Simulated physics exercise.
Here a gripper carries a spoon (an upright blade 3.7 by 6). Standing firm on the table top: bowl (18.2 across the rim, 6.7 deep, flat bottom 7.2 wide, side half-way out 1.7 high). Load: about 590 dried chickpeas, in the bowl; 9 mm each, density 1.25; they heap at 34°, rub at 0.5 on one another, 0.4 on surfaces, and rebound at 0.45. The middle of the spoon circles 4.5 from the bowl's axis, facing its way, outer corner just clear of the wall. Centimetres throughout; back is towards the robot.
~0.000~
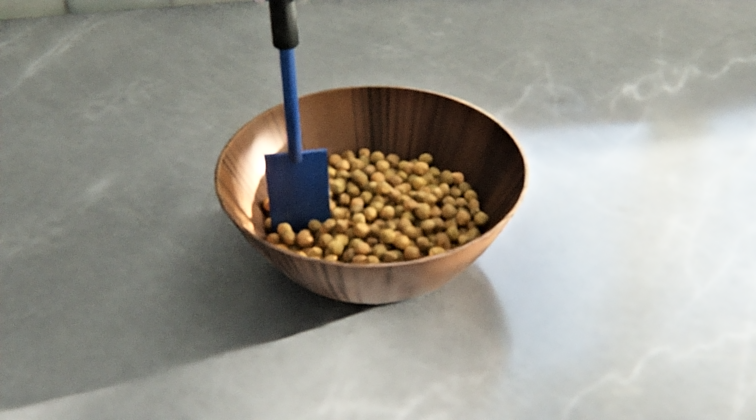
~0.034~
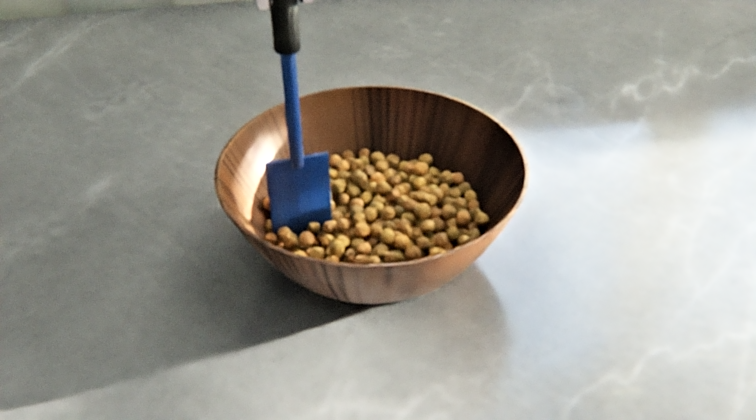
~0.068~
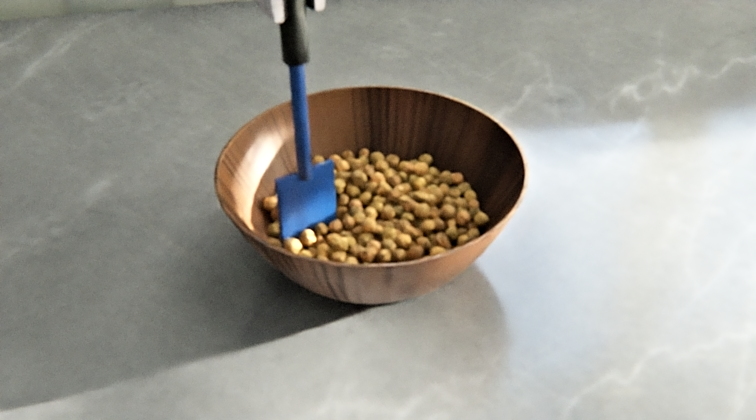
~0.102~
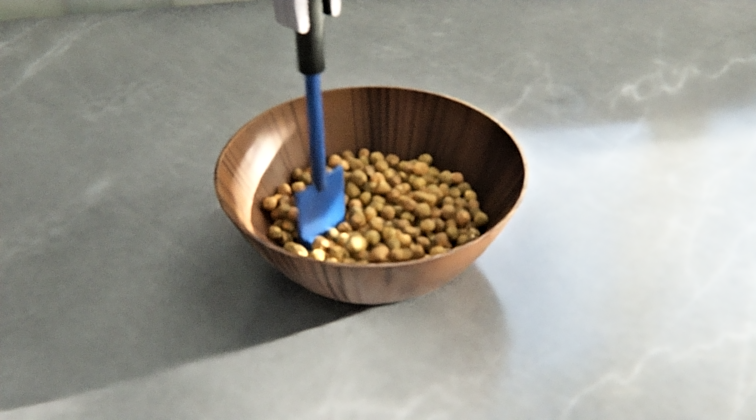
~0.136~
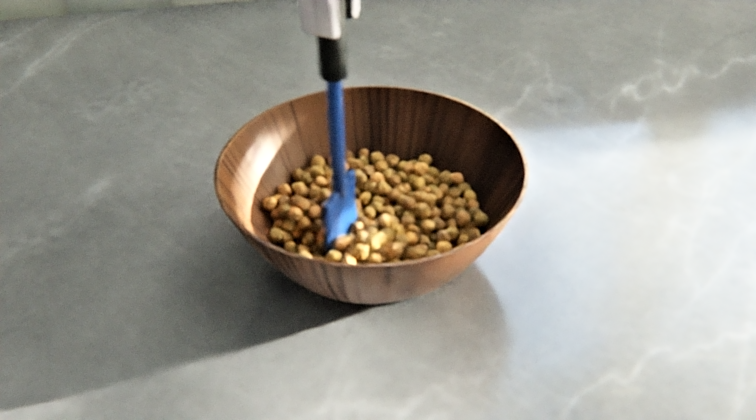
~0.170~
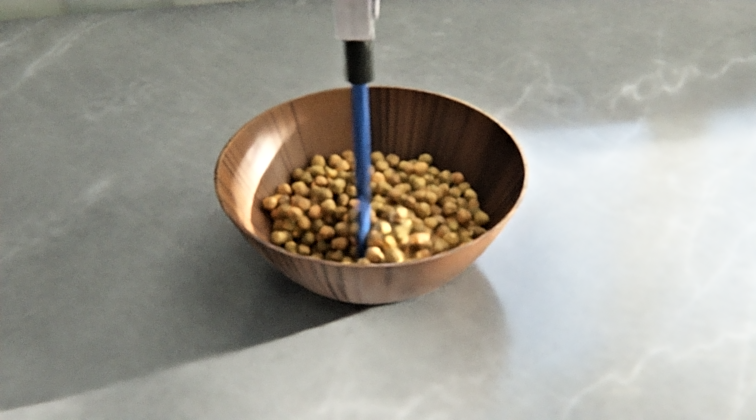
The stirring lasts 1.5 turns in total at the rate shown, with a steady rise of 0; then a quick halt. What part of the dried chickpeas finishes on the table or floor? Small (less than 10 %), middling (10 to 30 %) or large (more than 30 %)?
Answer: Small; less than 10 % of the dried chickpeas finish on the table or floor.
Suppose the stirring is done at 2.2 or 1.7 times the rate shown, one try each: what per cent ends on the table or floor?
Some 35 and 20 per cent.
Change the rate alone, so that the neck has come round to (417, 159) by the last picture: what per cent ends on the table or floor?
Some 15 per cent.
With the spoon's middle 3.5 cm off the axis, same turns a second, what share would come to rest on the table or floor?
In that case some 0 per cent.
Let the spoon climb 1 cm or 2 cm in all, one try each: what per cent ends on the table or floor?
Some 0 and 0 per cent.
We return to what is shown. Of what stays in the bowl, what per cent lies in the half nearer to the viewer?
Some 40 per cent.
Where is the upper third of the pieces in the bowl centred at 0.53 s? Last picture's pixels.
At about (348, 142).
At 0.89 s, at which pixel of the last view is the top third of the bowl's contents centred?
Around (395, 251).
By 0.53 s, 257° round, highest piece 8 above the table; 582 in the bowl, 2 on the table or floor, 5 in flight or on the tool.
By 0.89 s, 79° round, highest piece 7 above the table; 577 in the bowl, 10 on the table or floor, 2 in flight or on the tool.
By 1.27 s, 180° round, highest piece 7 above the table; 570 in the bowl, 19 on the table or floor.
By 1.97 s, 180° round, highest piece 7 above the table; 570 in the bowl, 19 on the table or floor.
Final count, 570 in the bowl, 19 on the table or floor. That is 3 % on the table or floor.
